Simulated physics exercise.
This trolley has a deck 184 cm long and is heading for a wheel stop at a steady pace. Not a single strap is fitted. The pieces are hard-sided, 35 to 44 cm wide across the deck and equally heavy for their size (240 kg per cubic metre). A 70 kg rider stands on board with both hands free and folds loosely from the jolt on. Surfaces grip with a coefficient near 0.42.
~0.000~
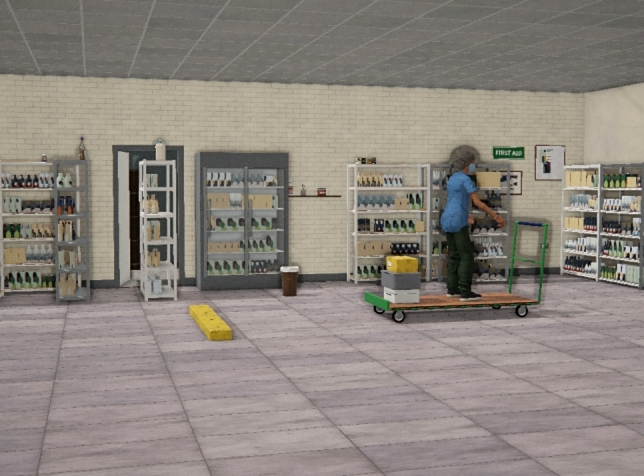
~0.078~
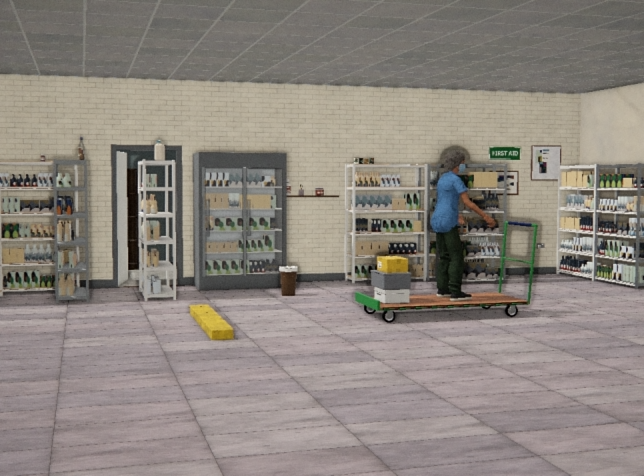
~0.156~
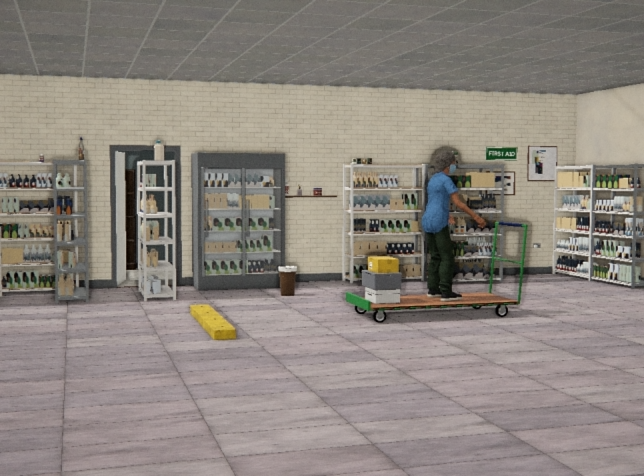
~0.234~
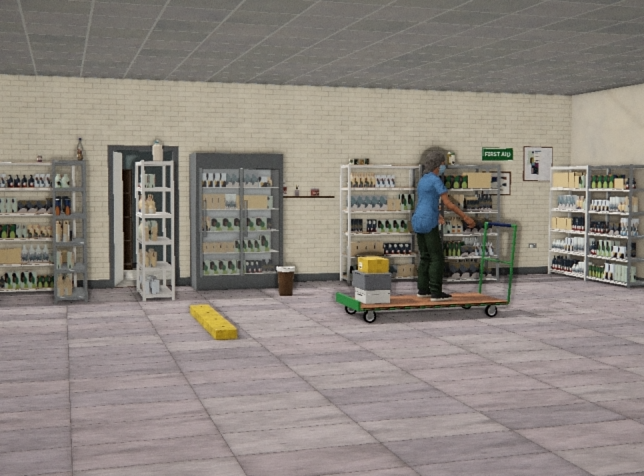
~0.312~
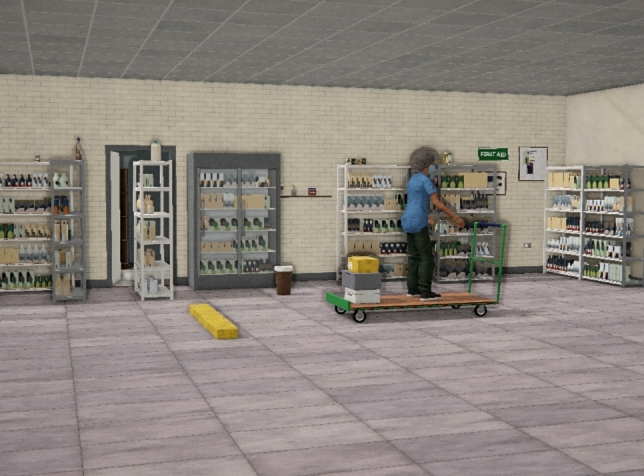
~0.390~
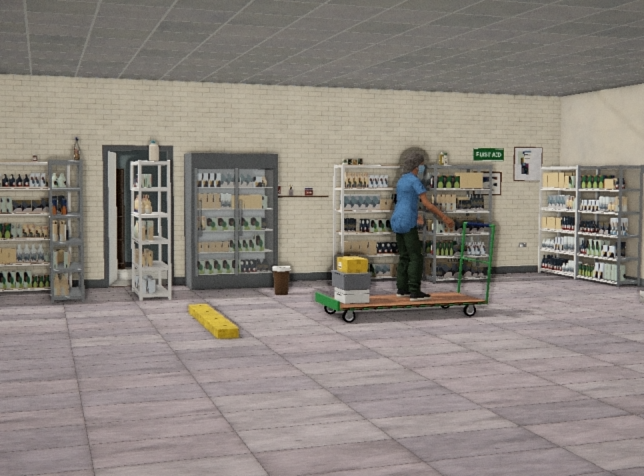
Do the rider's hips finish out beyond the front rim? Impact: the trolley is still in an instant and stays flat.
No.
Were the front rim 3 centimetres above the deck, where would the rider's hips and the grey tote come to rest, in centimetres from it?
Result: Hips 10 cm behind the rim; grey 80 cm beyond it.
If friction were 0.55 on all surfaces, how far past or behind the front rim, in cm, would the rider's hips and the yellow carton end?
Hips 20 behind, yellow 100 past.
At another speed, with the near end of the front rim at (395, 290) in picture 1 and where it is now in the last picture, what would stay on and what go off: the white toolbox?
With that change, white ends up retained.
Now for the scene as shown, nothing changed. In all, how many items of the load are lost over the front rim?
I make the total 2.
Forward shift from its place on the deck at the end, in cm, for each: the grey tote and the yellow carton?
Forward shift in cm: Grey 130, yellow 90.
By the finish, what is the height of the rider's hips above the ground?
Roughly 45 cm above it.
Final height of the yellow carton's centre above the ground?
Its centre ends some 10 cm up.
The wheels strike at 1.28 s.
After 1.53 s the rider's hips are 53 cm behind the rim, near (260, 240) in the last picture's view.
After 1.83 s the rider's hips are 14 cm behind the rim, near (226, 282) in the last picture's view.
After 2.28 s the rider's hips are 10 cm behind the rim, near (223, 283) in the last picture's view.
At rest, 3.2 s, past the rim, grey tote and yellow carton; behind it, white toolbox and the rider's hips.
